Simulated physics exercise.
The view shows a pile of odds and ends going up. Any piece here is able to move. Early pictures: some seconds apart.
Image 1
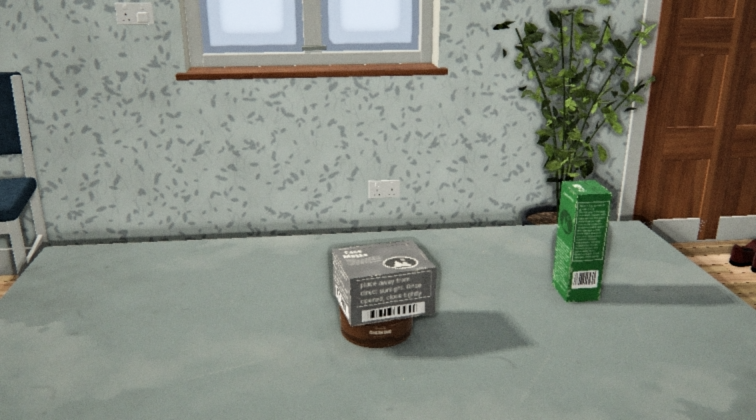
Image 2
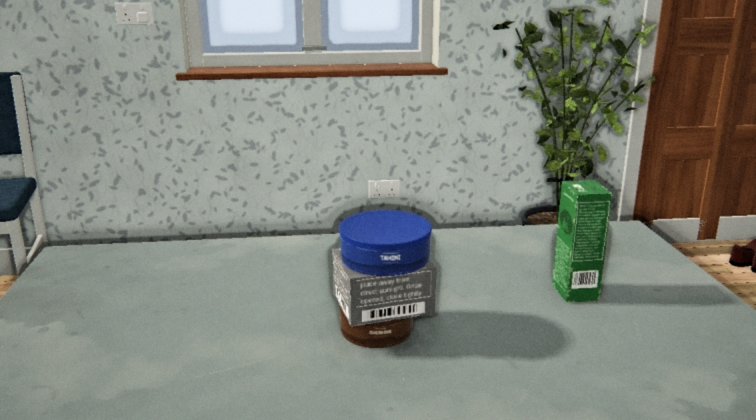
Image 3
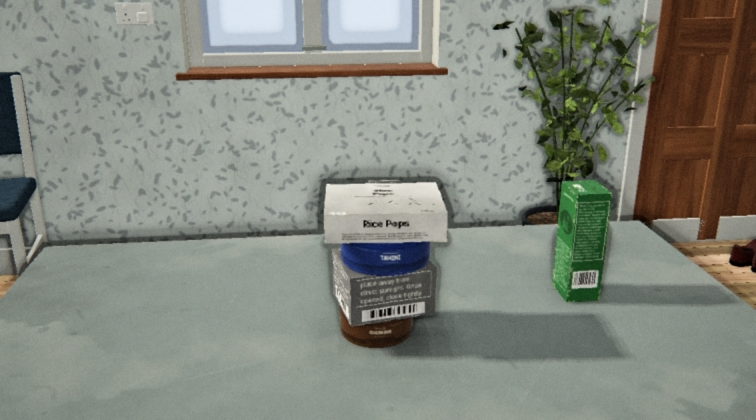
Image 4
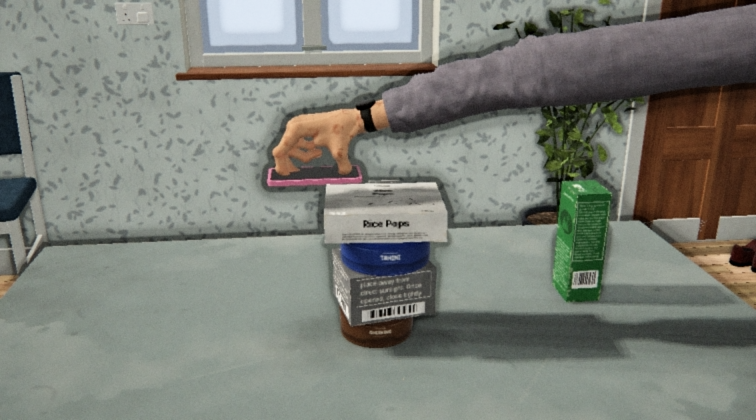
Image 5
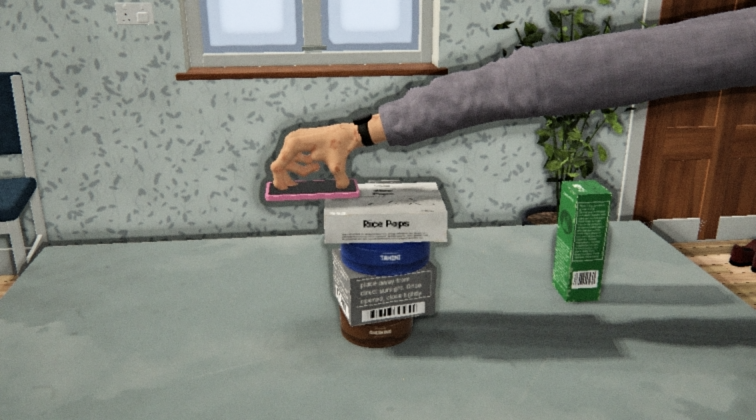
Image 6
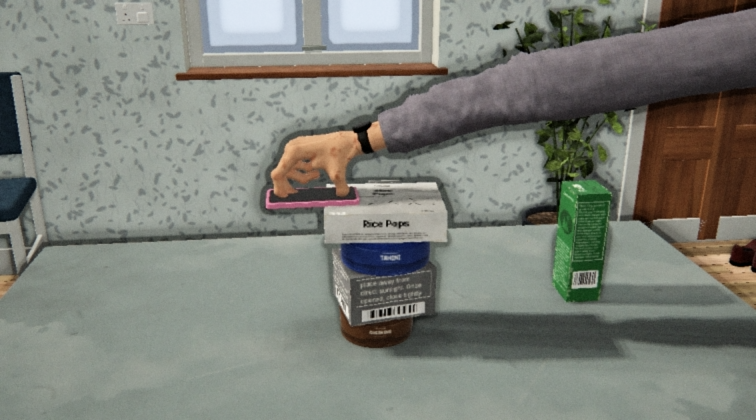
On a grey table, a pile grows and a hand lowers a pink phone onto its white packet.
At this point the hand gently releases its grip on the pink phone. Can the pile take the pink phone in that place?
Well, the stack doesn't stay in one piece.
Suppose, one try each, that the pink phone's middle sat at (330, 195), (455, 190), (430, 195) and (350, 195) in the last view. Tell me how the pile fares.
Going through the four cases in order, the pile stands firm, then tumbles down, then stands firm, and finally stands firm.
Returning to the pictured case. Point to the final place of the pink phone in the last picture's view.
Near (233, 343).
Then, 0.40 s on from there, pink phone now fallen.
Then, 0.50 s on from there, things are still on the move.
In the end, fallen, pink phone; the other 5 unmoved. At the end, from the last picture's camera, pink phone near (233, 343). The pile loses its balance.
